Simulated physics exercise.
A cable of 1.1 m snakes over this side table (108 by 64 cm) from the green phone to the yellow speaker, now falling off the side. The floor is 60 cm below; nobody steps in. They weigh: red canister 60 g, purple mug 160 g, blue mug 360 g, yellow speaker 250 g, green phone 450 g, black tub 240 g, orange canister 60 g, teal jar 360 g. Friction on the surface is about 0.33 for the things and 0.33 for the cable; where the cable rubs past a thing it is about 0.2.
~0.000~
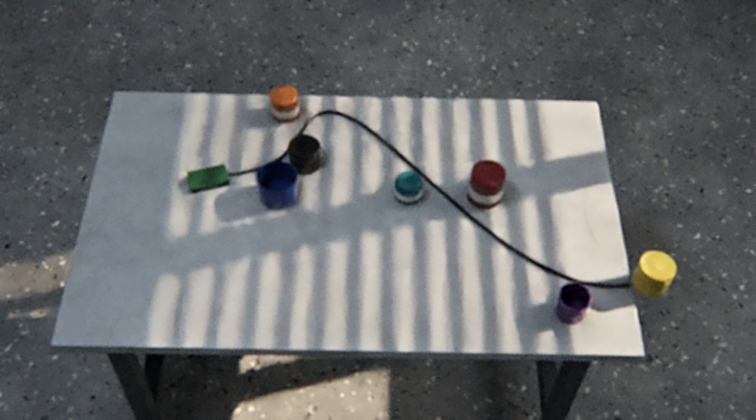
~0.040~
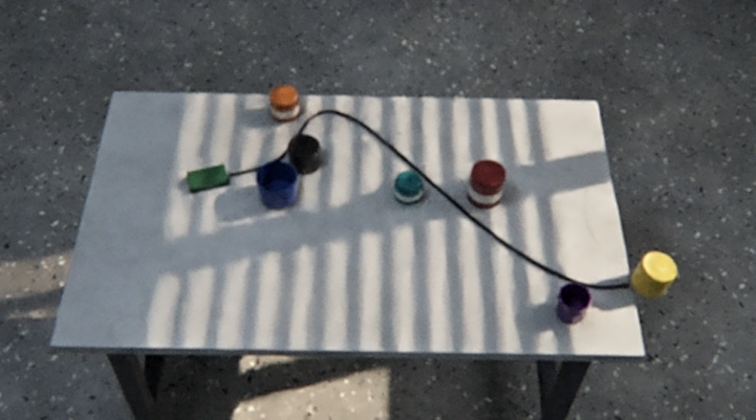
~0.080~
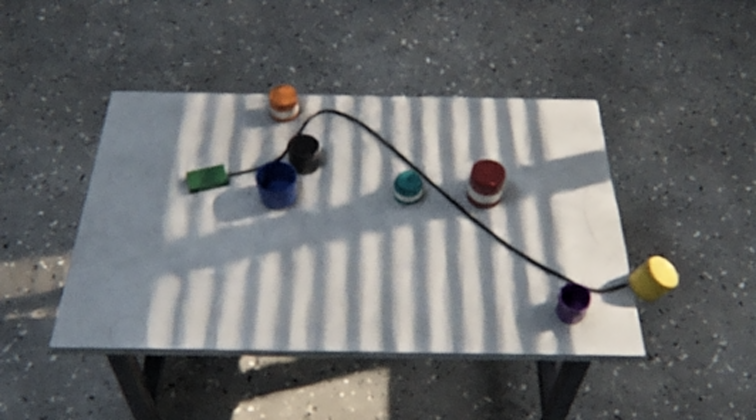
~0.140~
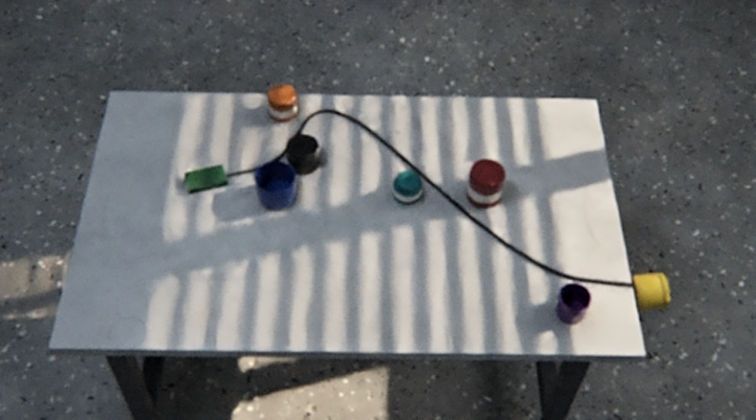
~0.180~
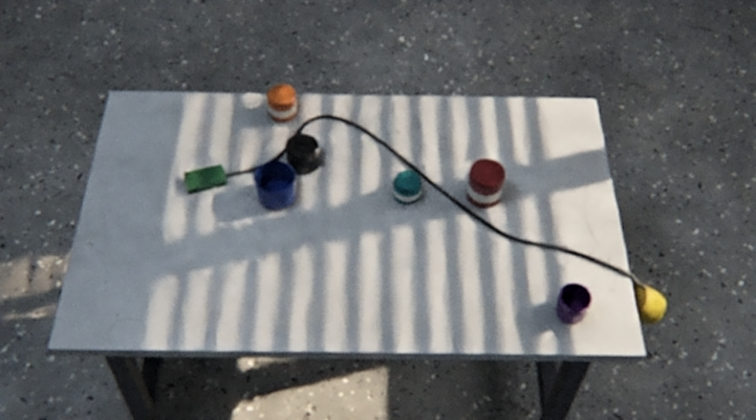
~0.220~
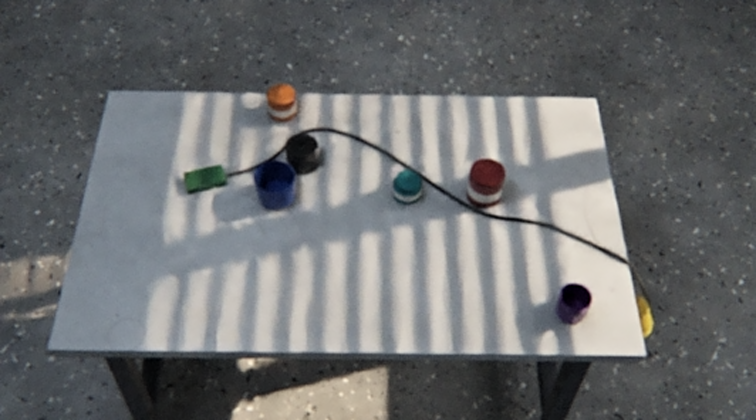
In this clip, a yellow object attached to a black cable tips over the right edge of a table holding several colored containers, then drops lower, pulling the cable straighter across the tabletop while the containers stay in place.
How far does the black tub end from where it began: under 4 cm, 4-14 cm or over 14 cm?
Result: Black tub shifts a middling way.
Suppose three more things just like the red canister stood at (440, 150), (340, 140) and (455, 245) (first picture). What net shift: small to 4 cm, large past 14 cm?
In turn: Small, large, small.
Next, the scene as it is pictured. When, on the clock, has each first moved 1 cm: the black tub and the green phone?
About: Black tub 0.32 s, green phone 0.34 s.
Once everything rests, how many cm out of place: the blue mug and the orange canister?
About: Blue mug 0 cm, orange canister 0 cm.
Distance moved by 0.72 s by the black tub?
About: Black tub 8 cm.
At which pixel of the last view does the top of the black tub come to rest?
Around (313, 175).
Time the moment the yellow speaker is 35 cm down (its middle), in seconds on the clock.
About: 0.50 s.
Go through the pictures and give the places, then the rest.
The first frame shows shows, black tub (304, 146); cable runs through (580, 281) (488, 230) (412, 165) (342, 114) (279, 159).
The second frame shows shows, yellow speaker (658, 266); cable runs through (411, 164) (279, 159).
The third frame shows shows, yellow speaker (653, 279); cable runs through (411, 164) (278, 159).
The fourth frame shows shows, yellow speaker (649, 292); cable runs through (582, 279) (411, 164) (277, 159).
The fifth frame shows shows, yellow speaker (643, 304); cable runs through (605, 264) (277, 158).
The sixth frame shows shows, black tub (302, 145); cable runs through (632, 268) (538, 223) (436, 186) (357, 138) (275, 156).
By 0.5 s, the cable's tail end at (249, 169); black tub 8 cm off its start, yellow speaker over the edge, green phone 5 cm off its start.
By 0.7 s, the cable's tail end at (266, 175); black tub 8 cm off its start, yellow speaker over the edge, green phone 8 cm off its start.
By 1.0 s, the cable's tail end at (270, 174); black tub 8 cm off its start at (313, 174), yellow speaker over the edge, green phone 9 cm off its start at (248, 170).
By 1.2 s, the cable's tail end at (270, 174); black tub 8 cm off its start, yellow speaker over the edge, green phone 9 cm off its start.
By 2.4 s, the cable's tail end at (270, 174); black tub 8 cm off its start at (313, 175), yellow speaker over the edge, green phone 9 cm off its start at (249, 170), red canister 6 cm off its start at (497, 151).
